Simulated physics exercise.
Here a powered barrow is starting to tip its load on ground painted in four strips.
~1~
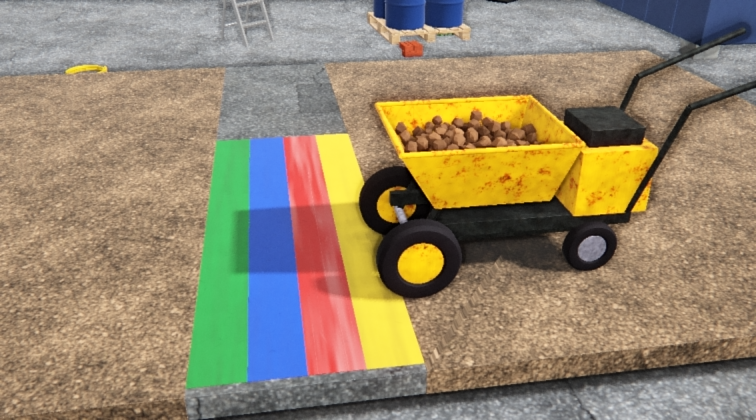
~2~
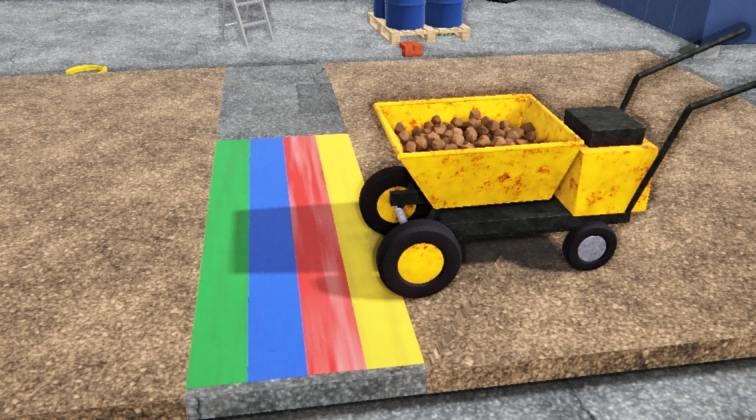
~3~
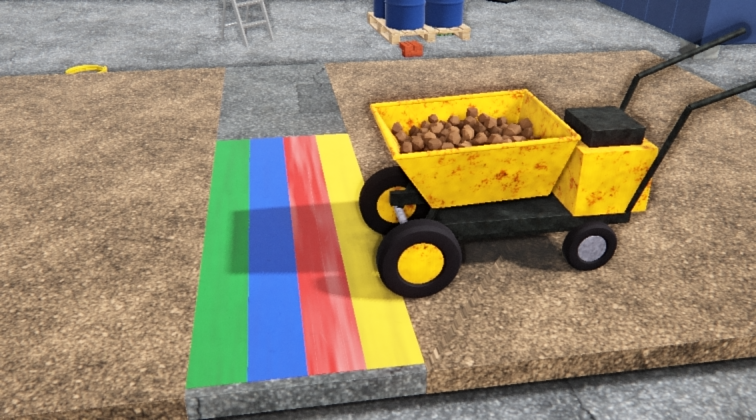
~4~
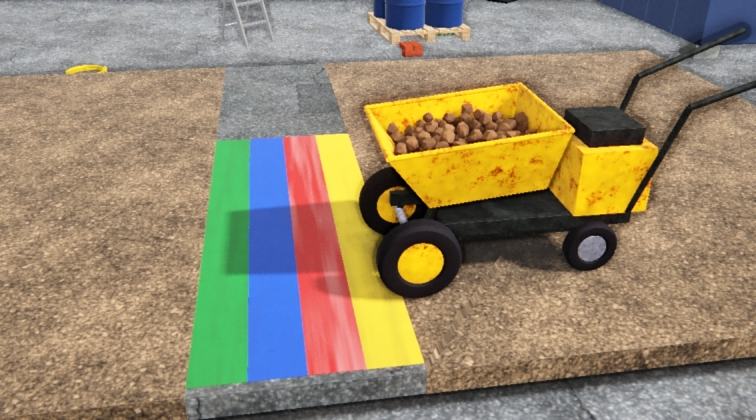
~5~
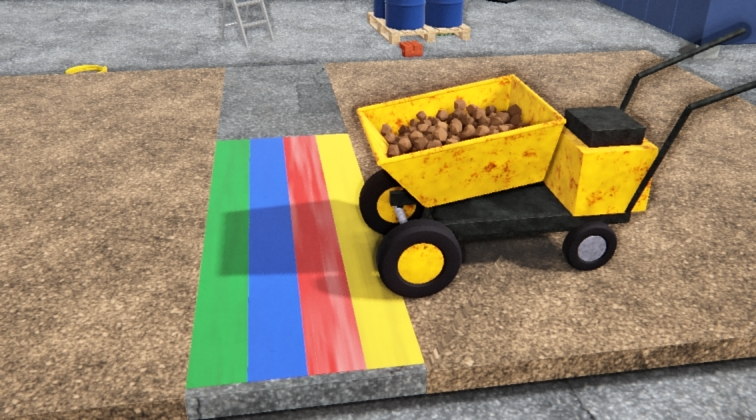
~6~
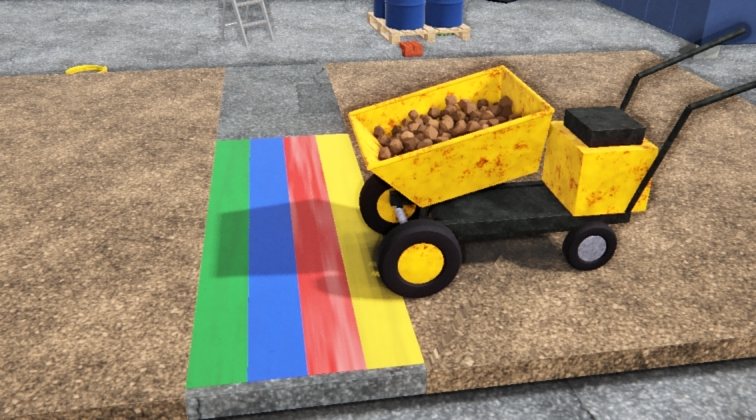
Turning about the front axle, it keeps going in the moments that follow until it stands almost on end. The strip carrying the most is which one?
That would be the blue strip.
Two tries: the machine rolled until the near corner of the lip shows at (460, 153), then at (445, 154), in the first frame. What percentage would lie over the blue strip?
30 and 30 percent, in that order.
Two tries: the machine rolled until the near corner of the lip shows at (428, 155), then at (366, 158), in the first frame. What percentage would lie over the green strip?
20 and 40 in a hundred, in that order.
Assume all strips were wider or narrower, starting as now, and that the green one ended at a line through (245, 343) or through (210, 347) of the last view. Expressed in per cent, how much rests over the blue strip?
Near 20 % and 40 %.
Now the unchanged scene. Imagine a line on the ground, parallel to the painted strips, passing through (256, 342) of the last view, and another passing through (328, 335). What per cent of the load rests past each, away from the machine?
Estimate, first then second: 50 %, 100 %.
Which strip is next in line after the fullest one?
Rank two: That green strip.
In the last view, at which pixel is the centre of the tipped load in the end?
It settles centred around (256, 271).
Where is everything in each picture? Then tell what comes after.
Lip of the skip at (402, 156), level; top of the load at (471, 137), clay clods; yellow strip at (385, 325); red strip at (331, 330); blue strip at (276, 335); green strip at (220, 341), in the first picture.
Lip of the skip at (400, 157), level; top of the load at (470, 137), in the second picture.
Lip of the skip at (396, 158), tipped barely; top of the load at (467, 135), in the third picture.
Lip of the skip at (389, 160), tipped a little; top of the load at (475, 139), in the fourth picture.
Lip of the skip at (380, 163), tipped a little; top of the load at (484, 129), in the fifth picture.
Lip of the skip at (370, 168), tipped clearly; top of the load at (485, 129); yellow strip at (385, 325); red strip at (331, 330); blue strip at (276, 335); green strip at (220, 341), in the sixth picture.
Soon, skip tipped steeply; all in the skip.
A while on, skip tipped right over; nearly all in the skip; a small part over the blue strip; a stray few falling.
Towards the end, skip tipped right over; about a third in the skip; a stray few over the red strip; about a third over the blue strip; about a quarter over the green strip; a small part off the paint.
Finally, skip tipped right over; a stray few in the skip; none over the yellow strip; a small part over the red strip; about half over the blue strip; about a third over the green strip; a small part off the paint.
